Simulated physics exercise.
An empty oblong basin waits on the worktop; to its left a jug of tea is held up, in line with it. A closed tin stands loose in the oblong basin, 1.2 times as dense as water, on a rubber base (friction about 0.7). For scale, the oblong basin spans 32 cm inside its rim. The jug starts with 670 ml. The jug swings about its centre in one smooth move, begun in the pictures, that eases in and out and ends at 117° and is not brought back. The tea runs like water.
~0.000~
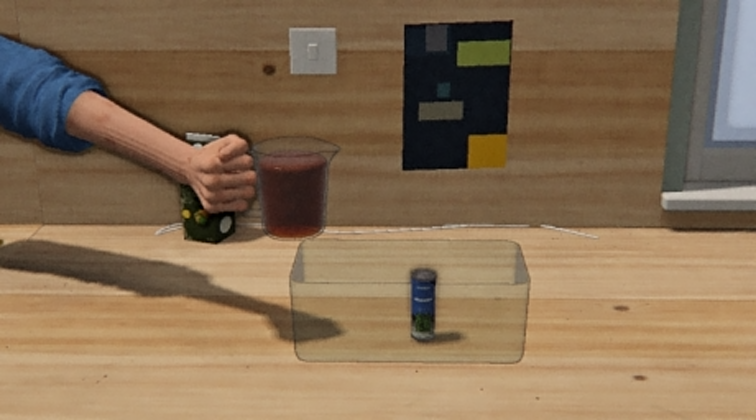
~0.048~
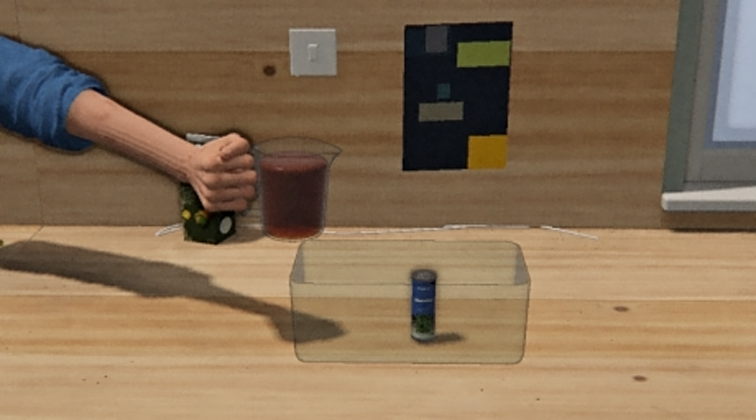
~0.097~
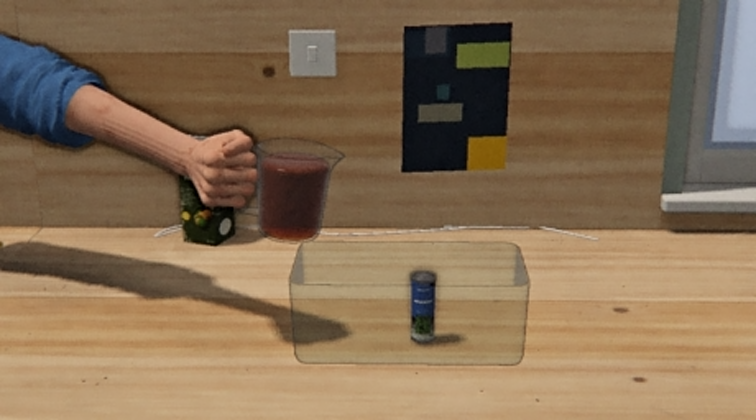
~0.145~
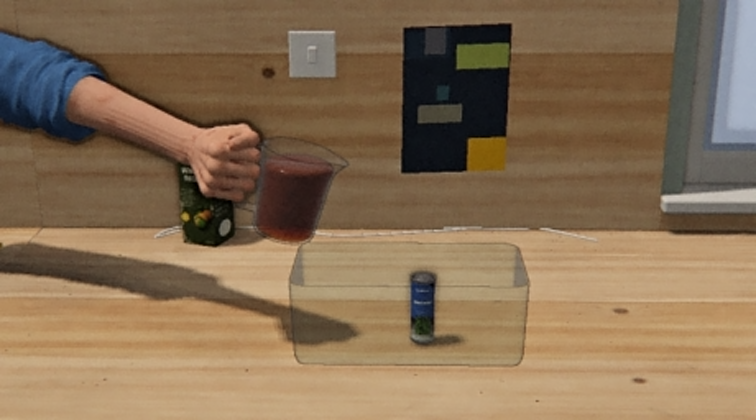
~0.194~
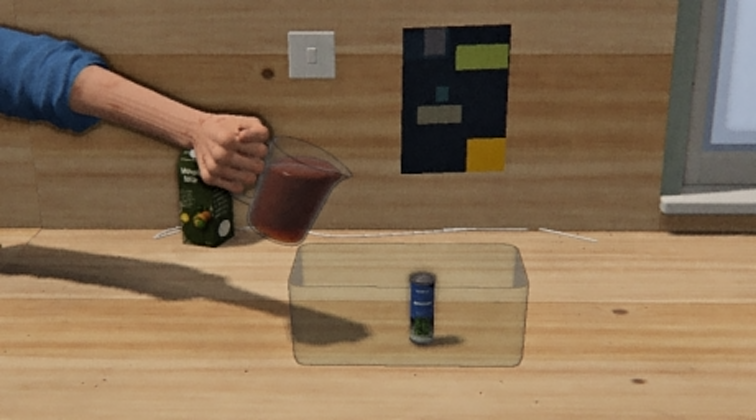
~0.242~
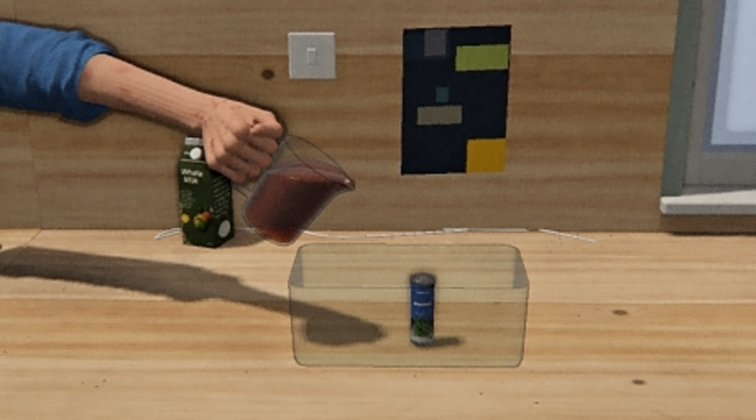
A hand tilts a jug of dark red liquid rightward beside a clear basin.
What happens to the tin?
It stays up.
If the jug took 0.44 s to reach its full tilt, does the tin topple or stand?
Then it keeps standing.
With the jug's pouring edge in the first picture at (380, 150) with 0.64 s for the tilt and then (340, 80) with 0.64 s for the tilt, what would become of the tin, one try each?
First it keeps standing; then it falls.
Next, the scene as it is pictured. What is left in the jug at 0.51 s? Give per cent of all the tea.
About 48 per cent.
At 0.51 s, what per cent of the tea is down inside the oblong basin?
Near 34 in a hundred.
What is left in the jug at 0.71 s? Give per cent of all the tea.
Some 6 per cent.
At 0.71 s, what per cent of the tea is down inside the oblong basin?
Near 90 in a hundred.
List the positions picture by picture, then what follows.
In the first picture, it leans 0°; its right rim is at (341, 148); the tea meets the walls at (257, 158) and (329, 159); the oblong basin's rim runs from (295, 261) to (524, 263); the tin's top is at (424, 277).
In the second picture, it leans 2°; its right rim is at (342, 150); the tea meets the walls at (258, 159) and (329, 160).
In the third picture, it leans 7°; its right rim is at (345, 155); the tea meets the walls at (261, 158) and (331, 163).
In the fourth picture, it leans 14°; its right rim is at (349, 164); the tea meets the walls at (264, 159) and (336, 165).
In the fifth picture, it leans 25°; its right rim is at (353, 175); the tea meets the walls at (264, 167) and (342, 170).
In the sixth picture, it leans 37°; its right rim is at (356, 189); the tea meets the walls at (258, 184) and (347, 177); 1 per cent is over the edge.
Then, 0.51 s in, the tilt is 106° and 48 per cent is still to pour; the tin stands where it began.
Then, 0.71 s in, the tilt is 117° and 6 per cent is still to pour; the tin stands where it began.
Then, 0.92 s in, the tilt is 117° and 0 per cent is still to pour; the tin stands where it began.
Then, 1.14 s in, the tilt is 117° and 0 per cent is still to pour; the tin stands where it began.
Finally, the tin stands where it began.
